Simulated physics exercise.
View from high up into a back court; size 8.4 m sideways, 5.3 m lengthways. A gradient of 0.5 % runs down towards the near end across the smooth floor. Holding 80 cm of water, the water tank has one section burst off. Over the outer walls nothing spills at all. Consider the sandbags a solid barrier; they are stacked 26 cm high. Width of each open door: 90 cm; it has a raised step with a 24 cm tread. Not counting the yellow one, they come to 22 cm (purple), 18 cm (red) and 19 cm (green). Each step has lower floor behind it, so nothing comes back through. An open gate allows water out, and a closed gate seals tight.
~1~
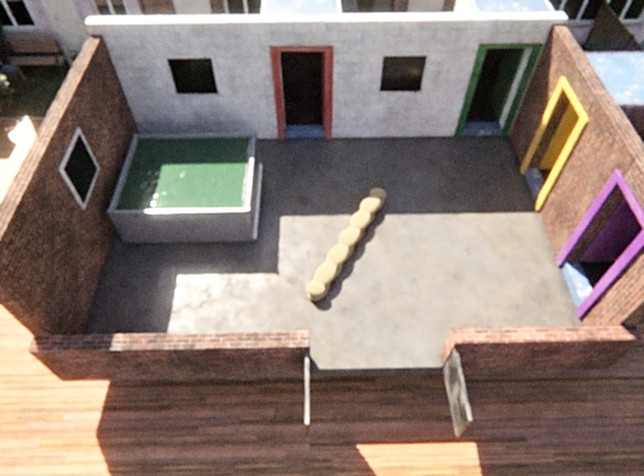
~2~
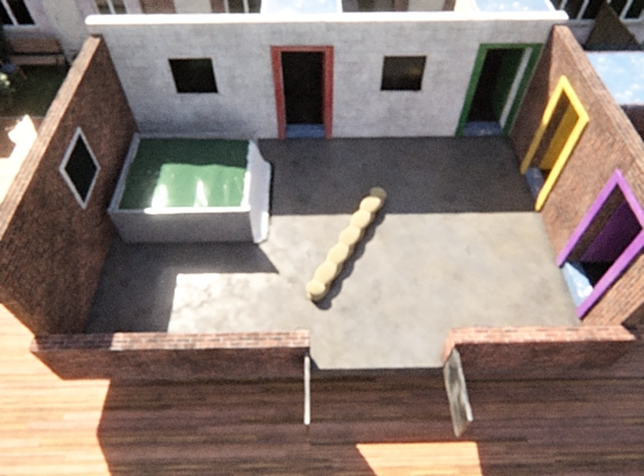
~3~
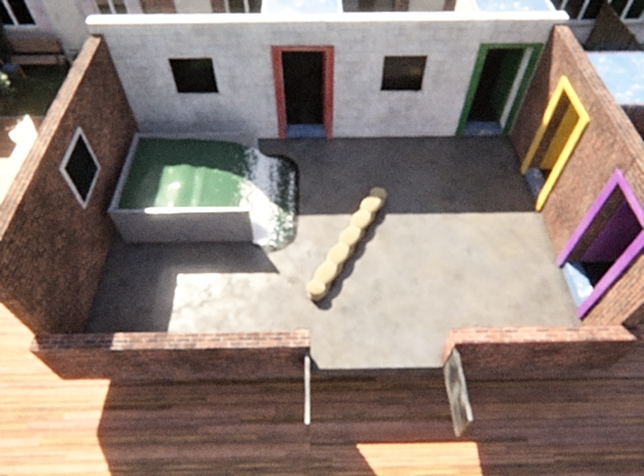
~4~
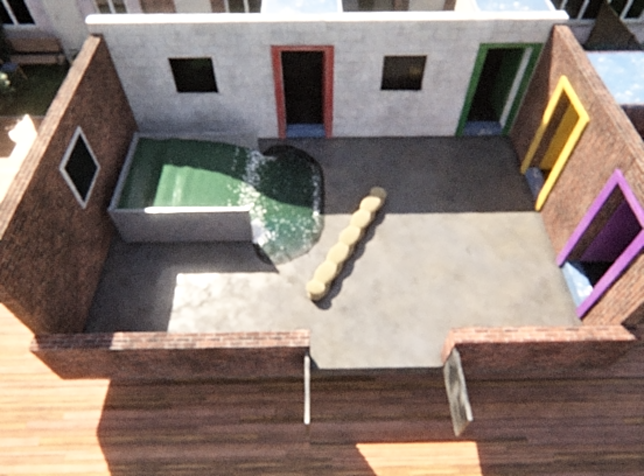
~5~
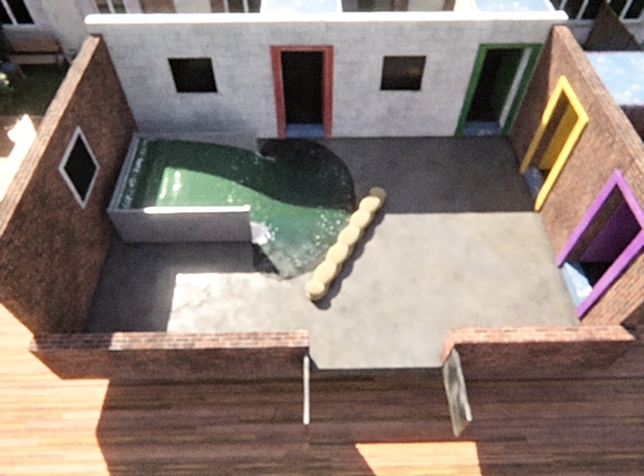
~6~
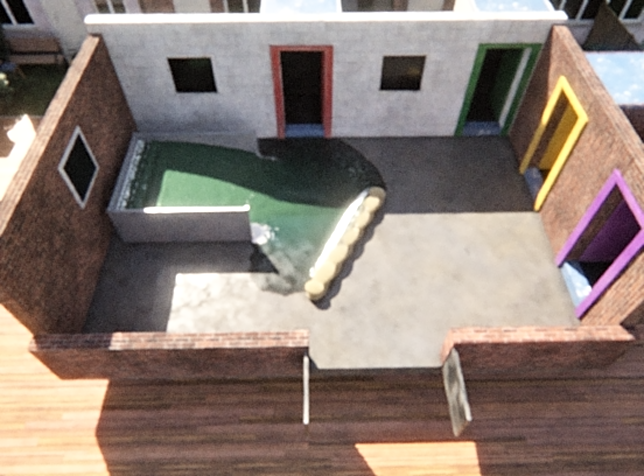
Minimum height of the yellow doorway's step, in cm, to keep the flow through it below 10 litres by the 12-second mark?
Roughly 22 cm.
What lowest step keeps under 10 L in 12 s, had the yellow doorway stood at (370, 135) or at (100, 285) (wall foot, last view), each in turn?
Roughly 29 and 12.0 cm.
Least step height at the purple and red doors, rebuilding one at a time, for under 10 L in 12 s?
You'd want about 14.0 centimetres at purple and about 12.5 centimetres at red.
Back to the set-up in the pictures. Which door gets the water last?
Coming last is the purple one.
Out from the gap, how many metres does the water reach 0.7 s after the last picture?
About 5.4 m.
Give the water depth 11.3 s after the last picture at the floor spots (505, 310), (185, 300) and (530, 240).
Some 9, 8 and 9 cm.
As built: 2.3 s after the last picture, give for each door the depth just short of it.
In cm - purple: 0, red: 10, green: 26, yellow: 25.
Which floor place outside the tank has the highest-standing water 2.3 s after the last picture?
(501, 147).
Then, 0.7 s after the last picture water covers 35 % of the floor, deepest (48 cm) near (354, 217); it has not reached the yellow door.
Then, 2.3 s after the last picture water covers 70 % of the floor, deepest (48 cm) near (501, 147); 25 cm at the yellow door, 3 litres in over its 19 cm step.
Then, 11.3 s after the last picture water covers 95 % of the floor, deepest (15 cm) near (164, 357); 8 cm at the yellow door, 23 litres in over its 19 cm step.
At the yellow door as built, the water peaked near 26 cm, 2.1 s after the last picture.
With a step of 20 cm, 18 litres would have come in within the 12 s; with 27 cm, 2 litres. So under 10 litres takes about 22 cm.
